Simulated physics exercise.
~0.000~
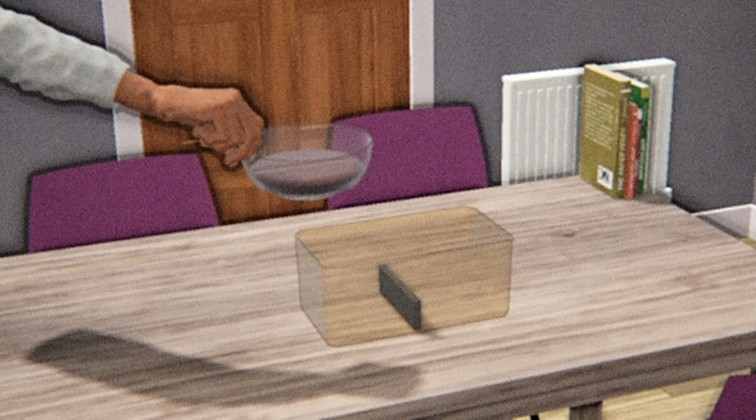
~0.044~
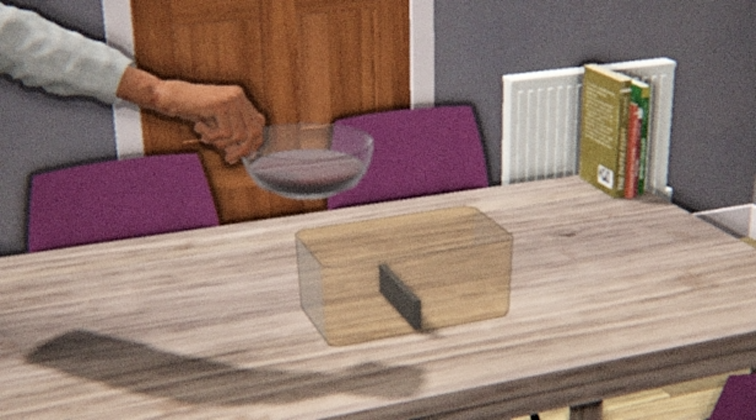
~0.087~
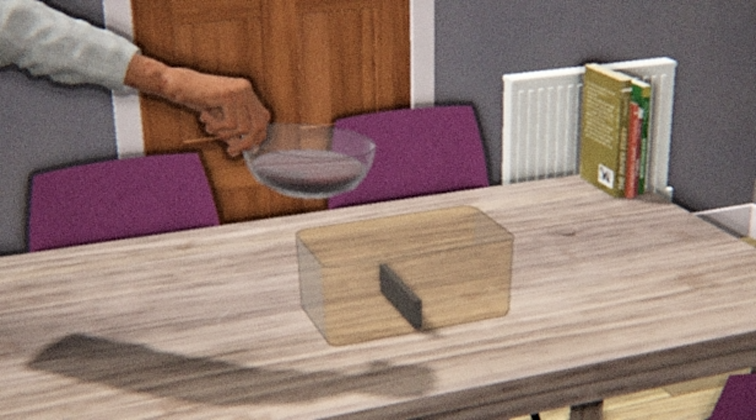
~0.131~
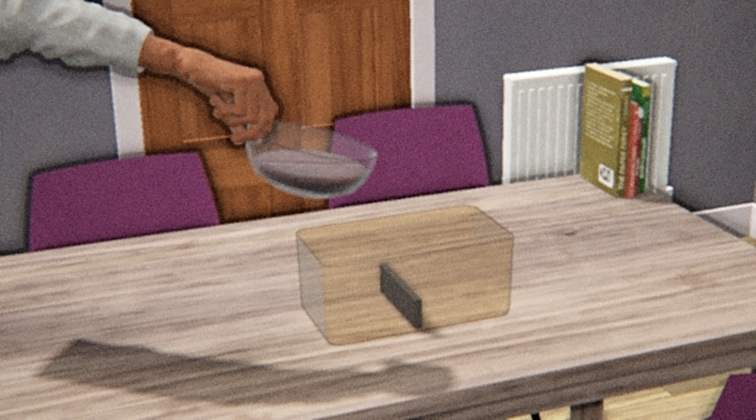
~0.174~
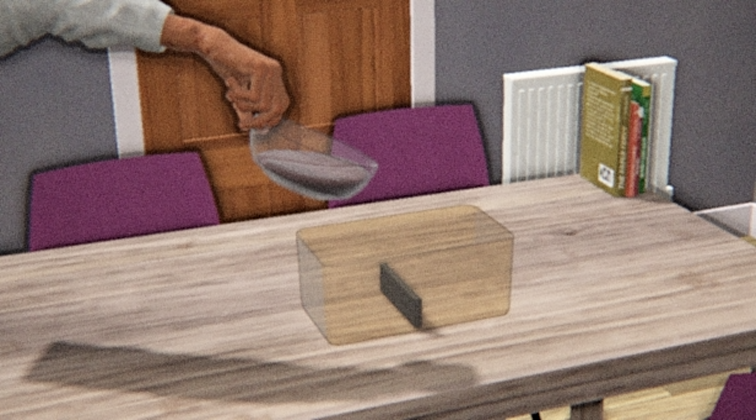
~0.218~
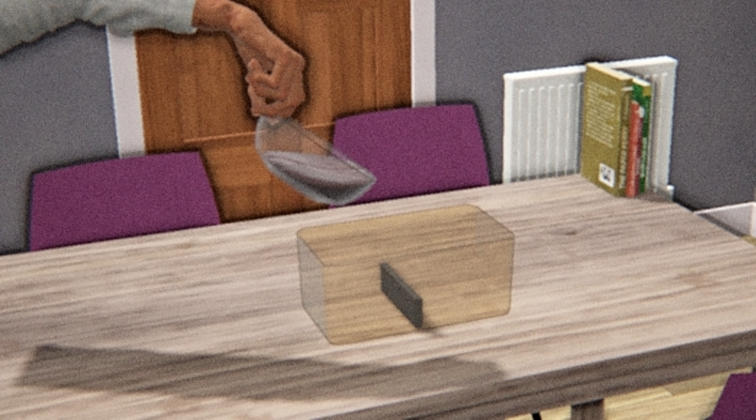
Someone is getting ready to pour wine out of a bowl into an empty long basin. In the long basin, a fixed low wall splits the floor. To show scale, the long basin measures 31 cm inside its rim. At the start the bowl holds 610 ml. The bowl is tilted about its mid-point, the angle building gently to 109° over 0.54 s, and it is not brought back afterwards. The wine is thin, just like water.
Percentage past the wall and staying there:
28 percent.
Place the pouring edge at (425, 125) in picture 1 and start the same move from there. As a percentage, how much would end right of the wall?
In that case some 80 per cent.
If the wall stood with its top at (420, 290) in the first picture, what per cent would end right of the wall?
25 per cent.
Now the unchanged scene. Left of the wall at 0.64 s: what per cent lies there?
Roughly 72 in a hundred.
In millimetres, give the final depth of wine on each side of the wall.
I'd say close to 20 mm on the left, close to 6 mm on the right.
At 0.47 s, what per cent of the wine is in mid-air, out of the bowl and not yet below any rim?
About 24 per cent.
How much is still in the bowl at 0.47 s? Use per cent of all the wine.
Portion remaining: Approx. 3 per cent.
Then, 0.47 s in, the tilt is 104° and 3 per cent is still to pour, 61 is left of the wall and 12 right of it.
Then, 0.64 s in, the tilt is 109° and 0 per cent is still to pour, 72 is left of the wall and 20 right of it.
Then, 0.83 s in, the tilt is 109° and 0 per cent is still to pour, 66 is left of the wall and 24 right of it.
Then, 1.04 s in, the tilt is 109° and 0 per cent is still to pour, 68 is left of the wall and 28 right of it.
Finally, 68 per cent lies left of the wall, 28 right of it and 4 outside.
